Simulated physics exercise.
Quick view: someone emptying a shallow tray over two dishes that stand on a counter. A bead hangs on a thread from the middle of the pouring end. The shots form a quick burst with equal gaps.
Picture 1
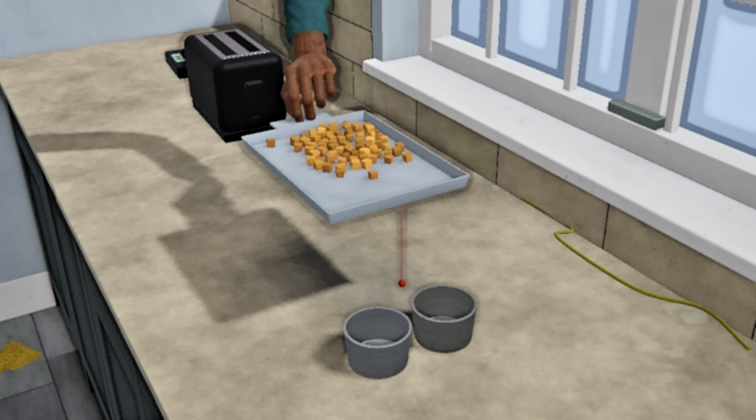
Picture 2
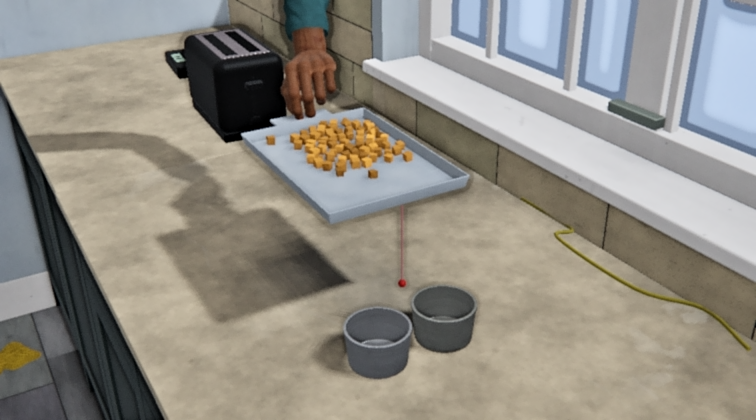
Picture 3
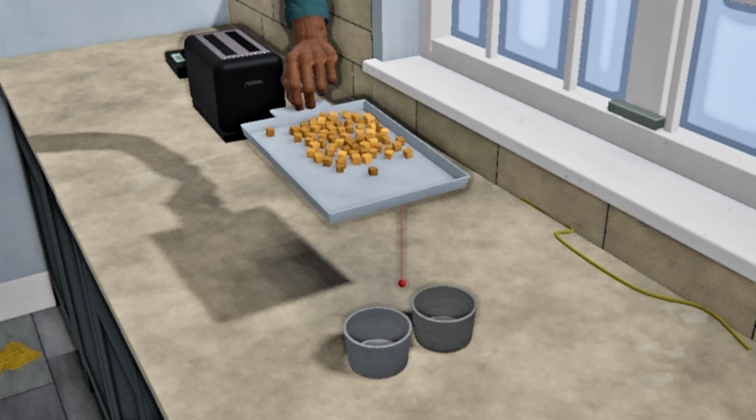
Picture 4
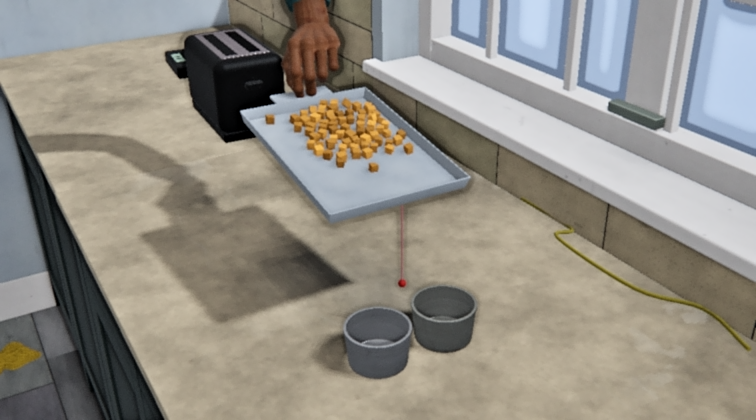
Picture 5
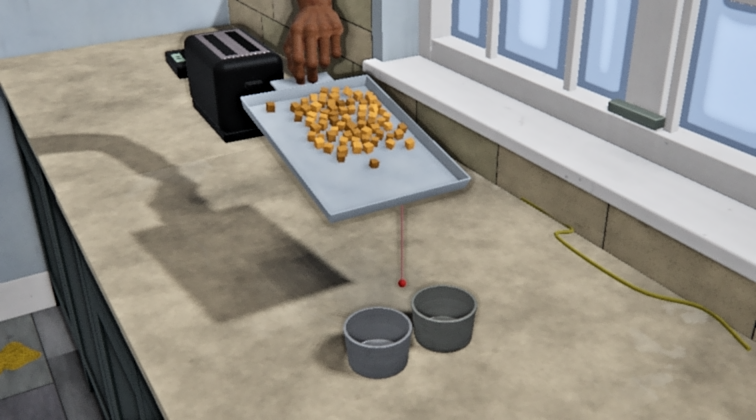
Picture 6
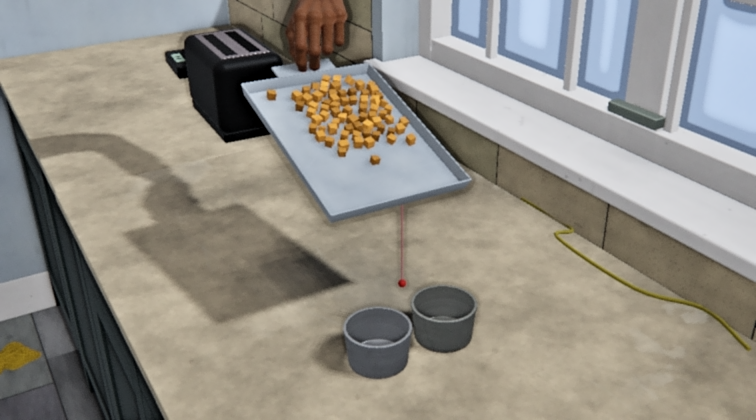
At first, a hand holds a shallow tray of small golden cubes level above a counter, near two gray dishes, with a red bead hanging from the tray's near end. The hand then steadily raises the far end, tilting the tray toward the dishes, while the cubes stay bunched on its upper part.
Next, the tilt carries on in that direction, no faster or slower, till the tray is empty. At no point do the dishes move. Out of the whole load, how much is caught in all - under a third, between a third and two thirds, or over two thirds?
The two dishes will gather no less than a third and no more than two thirds of the load.
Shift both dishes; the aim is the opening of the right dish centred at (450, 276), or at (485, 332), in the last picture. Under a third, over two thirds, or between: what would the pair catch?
Taking the tries in order: Below one third and less than a third.
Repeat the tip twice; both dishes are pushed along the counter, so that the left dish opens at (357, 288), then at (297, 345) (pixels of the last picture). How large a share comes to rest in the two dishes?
Roughly 0% first, roughly 10% second.
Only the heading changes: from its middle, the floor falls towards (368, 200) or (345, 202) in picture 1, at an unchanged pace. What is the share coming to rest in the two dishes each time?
The first try gives close to 70 per cent, the second close to 30 per cent.
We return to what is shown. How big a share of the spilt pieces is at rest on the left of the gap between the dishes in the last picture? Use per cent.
I'd put it at around 30 per cent.
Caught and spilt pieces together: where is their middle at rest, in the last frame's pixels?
Roughly pixel (439, 333).
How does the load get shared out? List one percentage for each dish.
Left dish around 30 percent; right dish around 30 percent.
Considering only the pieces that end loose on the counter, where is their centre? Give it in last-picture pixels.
Near (496, 343).
Just after the last frame, tray tipped steeply; the larger part on the tray; about a tenth in the air.
A moment on, tray tipped right over; roughly two thirds on the tray; about a tenth in the left dish; about a tenth in the right dish; roughly a quarter outside both; just a few in the air.
Further on, tray tipped past a quarter turn; roughly a quarter in the left dish; roughly a third in the right dish; roughly half outside both.
When it is over, tray tipped past a quarter turn; roughly a quarter in the left dish; roughly a third in the right dish; roughly half outside both.
